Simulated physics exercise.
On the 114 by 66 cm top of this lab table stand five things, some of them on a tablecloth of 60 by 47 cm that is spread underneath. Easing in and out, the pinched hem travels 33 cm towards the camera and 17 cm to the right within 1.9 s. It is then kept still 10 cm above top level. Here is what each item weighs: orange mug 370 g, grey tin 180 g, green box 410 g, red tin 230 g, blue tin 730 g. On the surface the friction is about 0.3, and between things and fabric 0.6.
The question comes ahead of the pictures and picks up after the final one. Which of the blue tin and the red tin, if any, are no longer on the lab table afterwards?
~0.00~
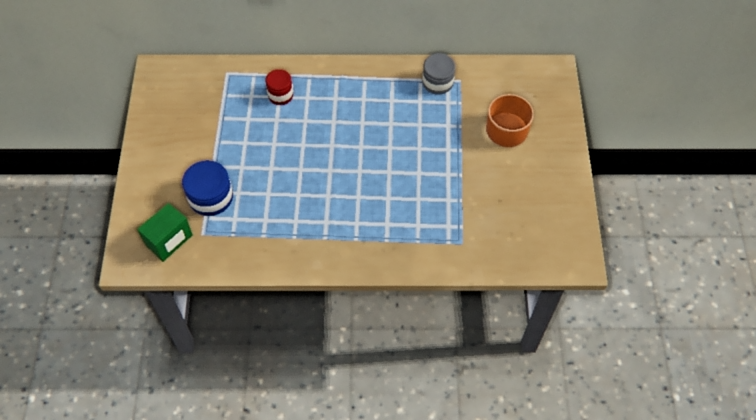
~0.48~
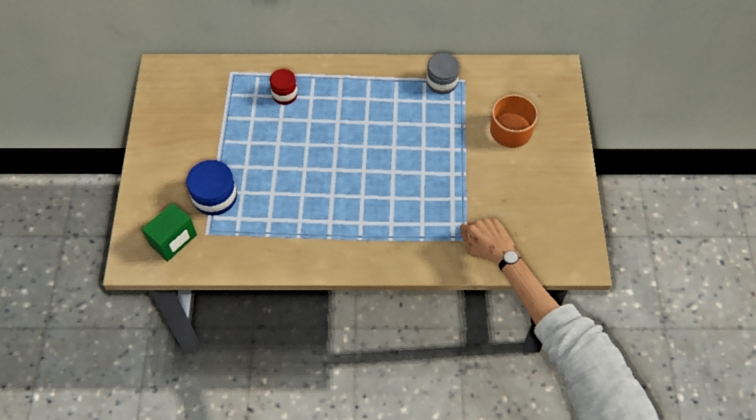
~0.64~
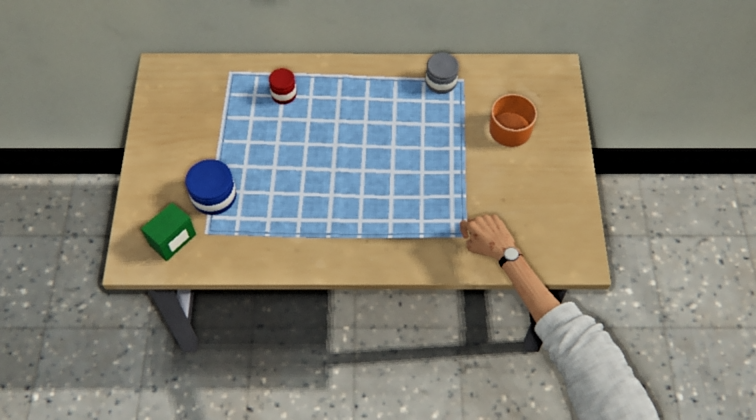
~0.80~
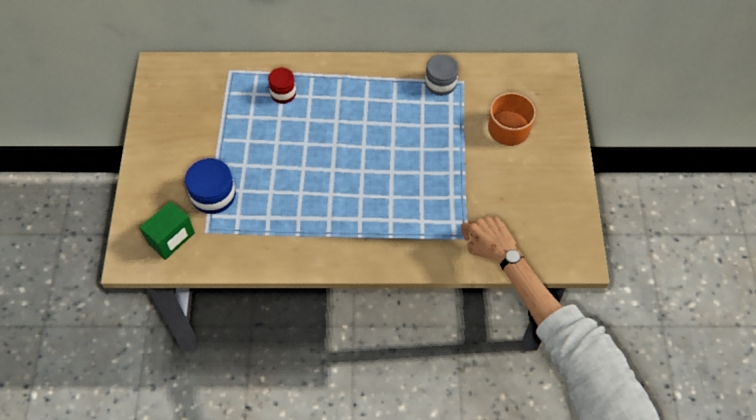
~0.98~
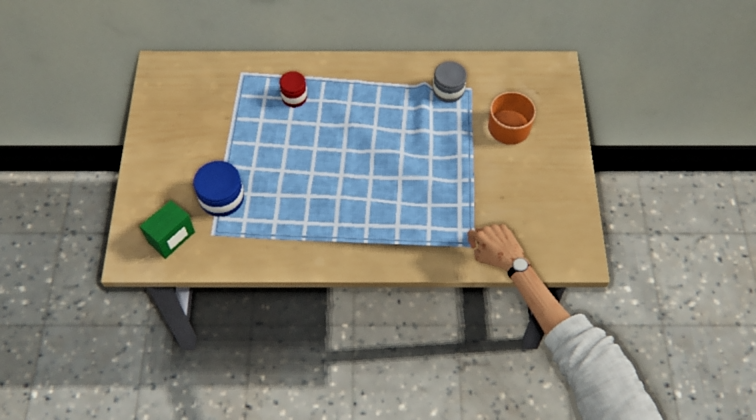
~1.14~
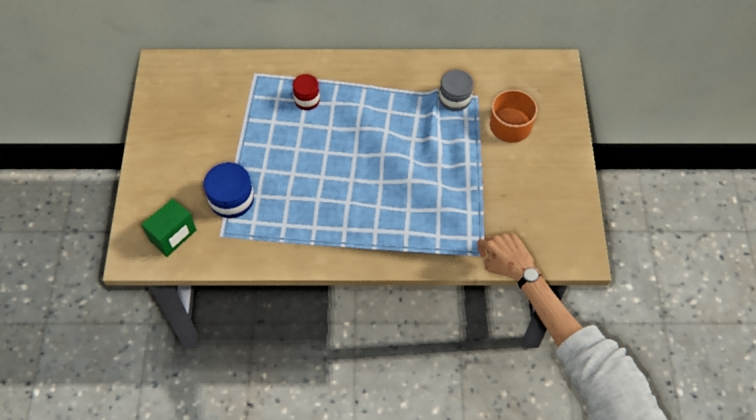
In order: The blue tin is still on top; the red tin is still on top.
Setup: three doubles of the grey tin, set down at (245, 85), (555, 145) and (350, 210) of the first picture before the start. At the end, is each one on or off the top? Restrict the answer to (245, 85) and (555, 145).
Taking them as listed: Is left on top, then is left on top.
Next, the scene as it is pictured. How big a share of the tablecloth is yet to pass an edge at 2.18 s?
Near 70 in a hundred.
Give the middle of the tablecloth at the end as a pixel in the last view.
The middle ends up near pixel (454, 250).
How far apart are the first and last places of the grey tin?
For the grey tin, I get 40 cm from where it started.
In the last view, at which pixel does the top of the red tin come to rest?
In the last view, the top sits at about (422, 166).
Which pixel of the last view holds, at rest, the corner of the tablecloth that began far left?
(366, 133) or thereabouts.
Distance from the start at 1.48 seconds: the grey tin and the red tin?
For the grey tin, 15 centimetres, and for the red tin, 15 centimetres.
By 1.5 s, 95 % of the tablecloth is still over the top; red tin 17 cm off its start, blue tin 12 cm off its start, grey tin 17 cm off its start.
By 1.8 s, 85 % of the tablecloth is still over the top; red tin 30 cm off its start, blue tin 21 cm off its start, grey tin 27 cm off its start.
By 2.2 s, 70 % of the tablecloth is still over the top; red tin 39 cm off its start at (412, 154), blue tin 28 cm off its start at (307, 237), grey tin 37 cm off its start at (508, 177).
By 2.5 s, 65 % of the tablecloth is still over the top; red tin 43 cm off its start, blue tin 31 cm off its start, grey tin 41 cm off its start.
By 4.1 s, 65 % of the tablecloth is still over the top; red tin 43 cm off its start at (422, 166), blue tin 32 cm off its start at (319, 247), grey tin 41 cm off its start at (522, 192).
